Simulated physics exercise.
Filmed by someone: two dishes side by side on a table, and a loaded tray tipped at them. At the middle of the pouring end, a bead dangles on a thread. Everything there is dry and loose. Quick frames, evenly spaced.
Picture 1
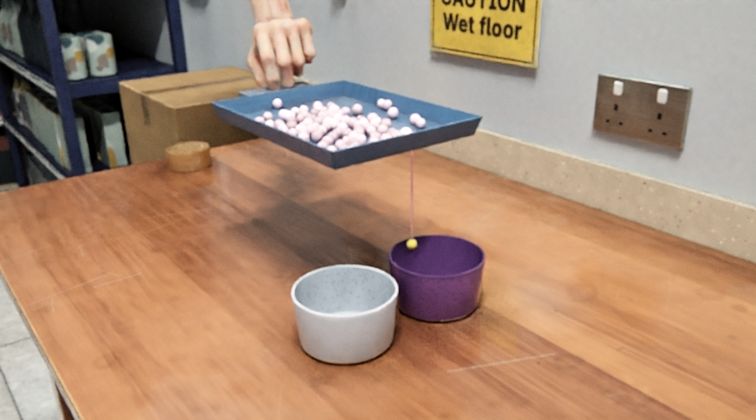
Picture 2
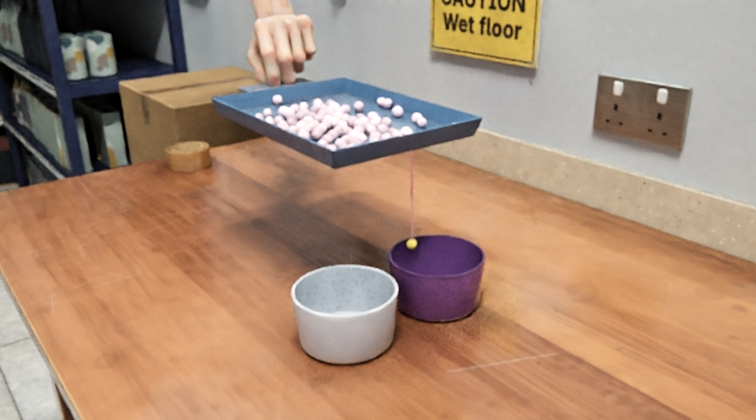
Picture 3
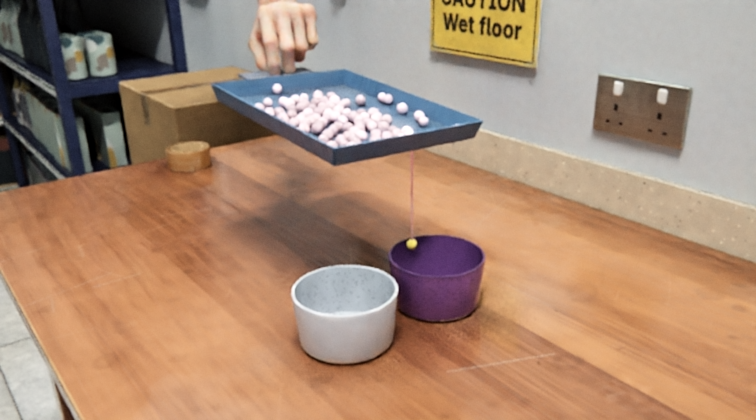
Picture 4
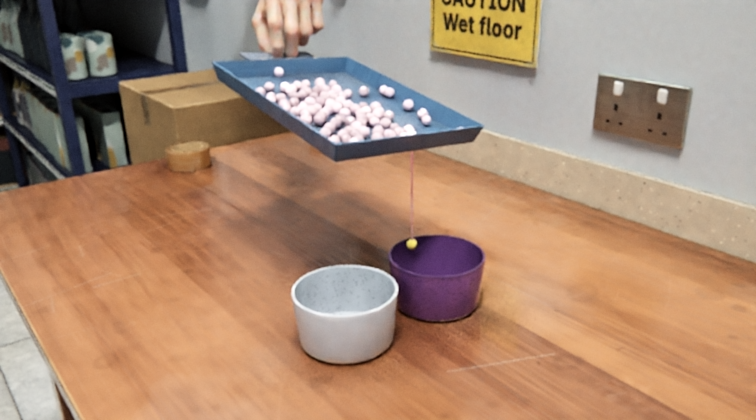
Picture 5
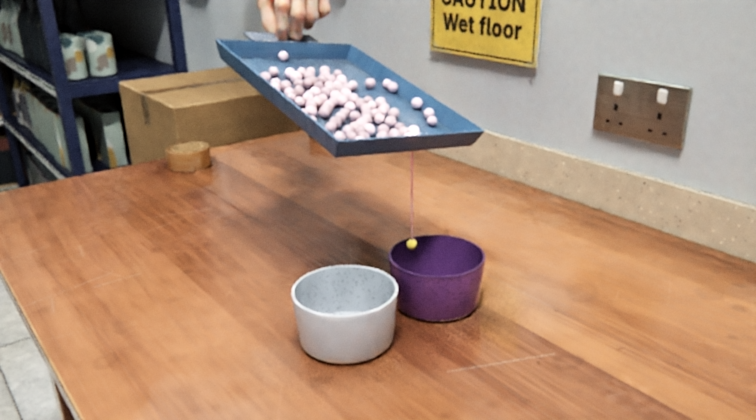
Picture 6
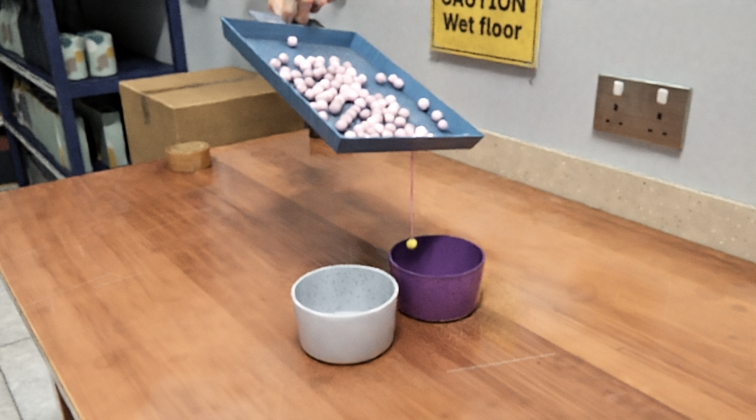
To begin with, a hand holds a blue tray of small pale pink balls nearly level above a white bowl and a purple bowl, a yellow bead hanging from its edge. The hand then raises the far end, the tray slopes more steeply, and the balls shift slightly, then slide toward the lower edge.
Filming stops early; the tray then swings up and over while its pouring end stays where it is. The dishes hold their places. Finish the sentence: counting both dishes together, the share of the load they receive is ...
The share is smaller than half.
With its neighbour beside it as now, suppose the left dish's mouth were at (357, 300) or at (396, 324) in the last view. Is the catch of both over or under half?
In the first position a minority, in the second a minority.
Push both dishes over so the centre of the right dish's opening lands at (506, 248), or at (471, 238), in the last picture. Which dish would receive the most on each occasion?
In turn: The right-side dish; the right-side dish.
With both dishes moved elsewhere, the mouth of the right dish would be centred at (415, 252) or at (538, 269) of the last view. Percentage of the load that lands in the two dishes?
It would be roughly 0 per cent, followed by roughly 0 per cent.
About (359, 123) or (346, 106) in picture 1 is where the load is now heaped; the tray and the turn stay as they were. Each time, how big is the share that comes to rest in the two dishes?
About 30 %, then about 30 %.
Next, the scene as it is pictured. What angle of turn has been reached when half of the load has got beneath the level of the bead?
I'd put it at about 85 degrees.
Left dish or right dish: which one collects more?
The one to the right is fuller.
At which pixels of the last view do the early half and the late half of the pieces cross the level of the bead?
I'd put it at roughly (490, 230), and after that at roughly (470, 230).
Just after the last frame, tray tipped steeply; roughly two thirds on the tray; just a few in the right dish; about a tenth outside both; roughly a quarter in the air.
A moment on, tray tipped past a quarter turn; just a few on the tray; roughly a quarter in the right dish; roughly two thirds outside both; about a tenth in the air.
Further on, tray tipped past a quarter turn; roughly a third in the right dish; roughly two thirds outside both.
When it is over, tray tipped past a quarter turn; not one in the left dish; roughly a third in the right dish; roughly two thirds outside both.
